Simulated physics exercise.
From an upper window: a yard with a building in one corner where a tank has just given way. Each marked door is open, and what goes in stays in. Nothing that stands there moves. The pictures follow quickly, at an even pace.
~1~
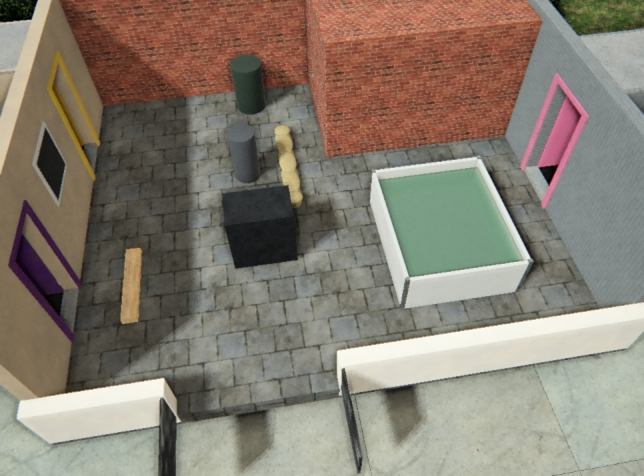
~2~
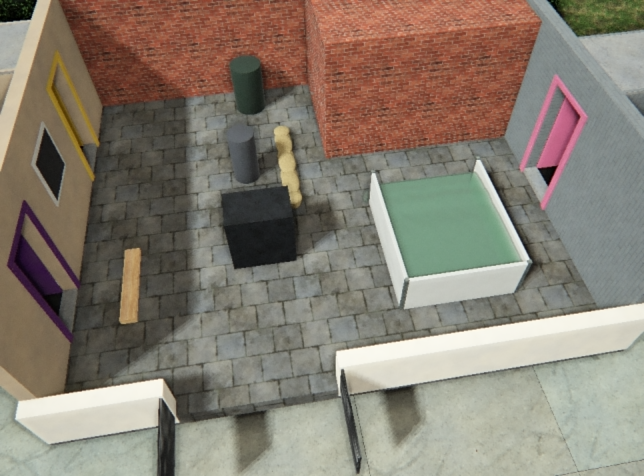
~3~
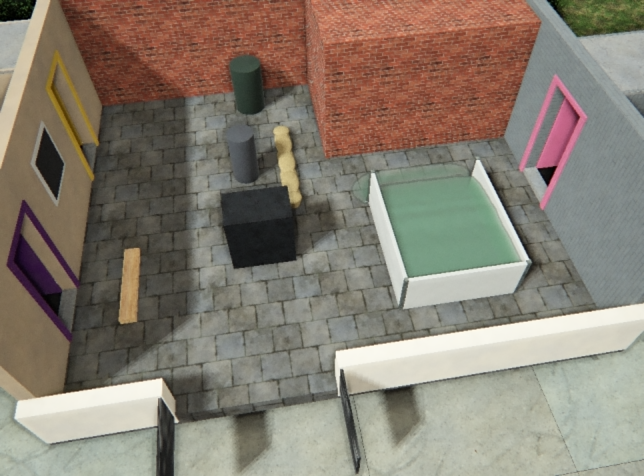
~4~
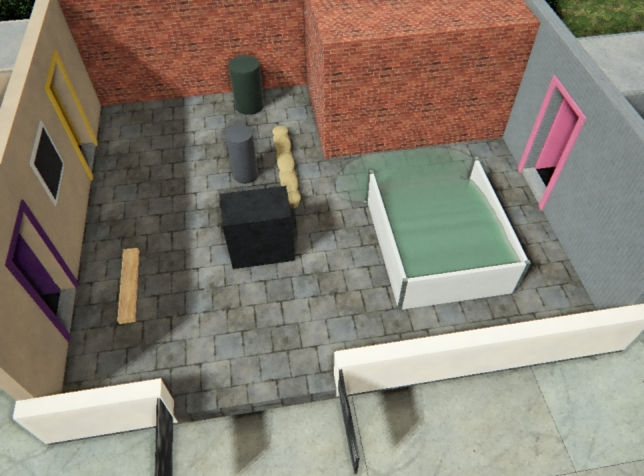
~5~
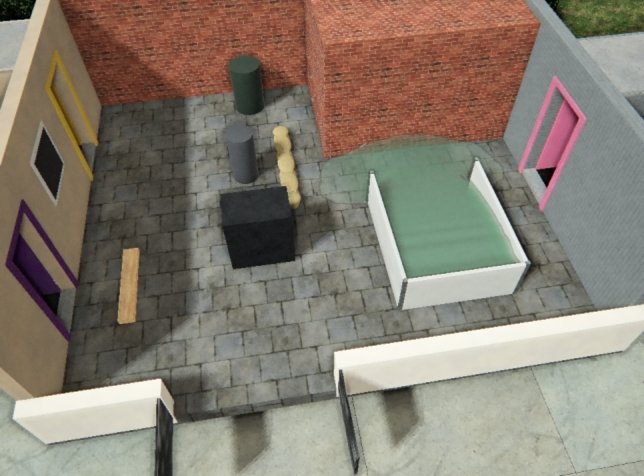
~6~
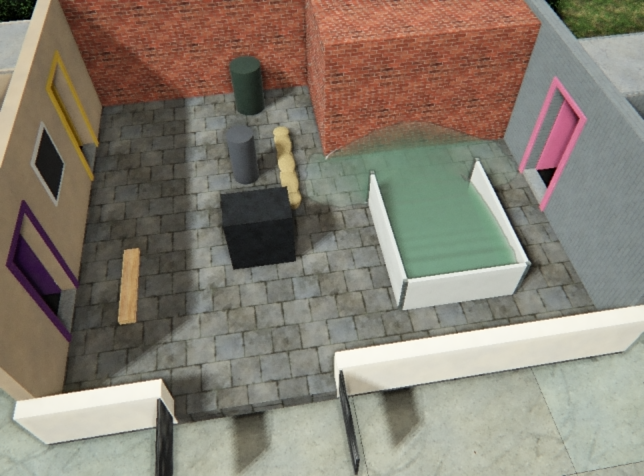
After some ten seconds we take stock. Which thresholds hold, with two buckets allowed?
The pink door takes more than that; the yellow door stays under that; the purple door stays under that.
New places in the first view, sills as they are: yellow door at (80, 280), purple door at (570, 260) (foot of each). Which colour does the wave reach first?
First comes the pink-painted one.
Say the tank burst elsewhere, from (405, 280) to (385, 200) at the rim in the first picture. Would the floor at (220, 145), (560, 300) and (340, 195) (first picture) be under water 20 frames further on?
In turn: Free of water, not flooded, covered.
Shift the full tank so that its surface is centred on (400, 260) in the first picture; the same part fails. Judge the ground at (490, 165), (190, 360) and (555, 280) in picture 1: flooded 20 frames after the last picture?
In turn: Wet, free of water, flooded.
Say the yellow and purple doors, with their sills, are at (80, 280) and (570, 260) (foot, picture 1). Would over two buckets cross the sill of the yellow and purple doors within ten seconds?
One by one: Yellow door stays under; purple door passes that mark.
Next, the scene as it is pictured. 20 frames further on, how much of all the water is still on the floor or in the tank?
Near 98 in a hundred.
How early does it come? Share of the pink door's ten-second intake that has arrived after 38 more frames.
Some 100 per cent.
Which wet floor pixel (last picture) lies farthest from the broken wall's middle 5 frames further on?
Around (294, 131).
A moment on, water covers 10 % of the floor; the pink door not reached, the yellow door not reached, the purple door not reached.
Next, water covers 30 % of the floor; the pink door under two buckets in, the yellow door not reached, the purple door not reached.
Then, water covers 55 % of the floor; the pink door over two buckets in, the yellow door not reached, the purple door not reached.
Later, water covers 75 % of the floor; the pink door over two buckets in, the yellow door not reached, the purple door wet at the sill, nothing in.
In the end, water covers 90 % of the floor; the pink door over two buckets in, the yellow door wet at the sill, nothing in, the purple door under two buckets in.
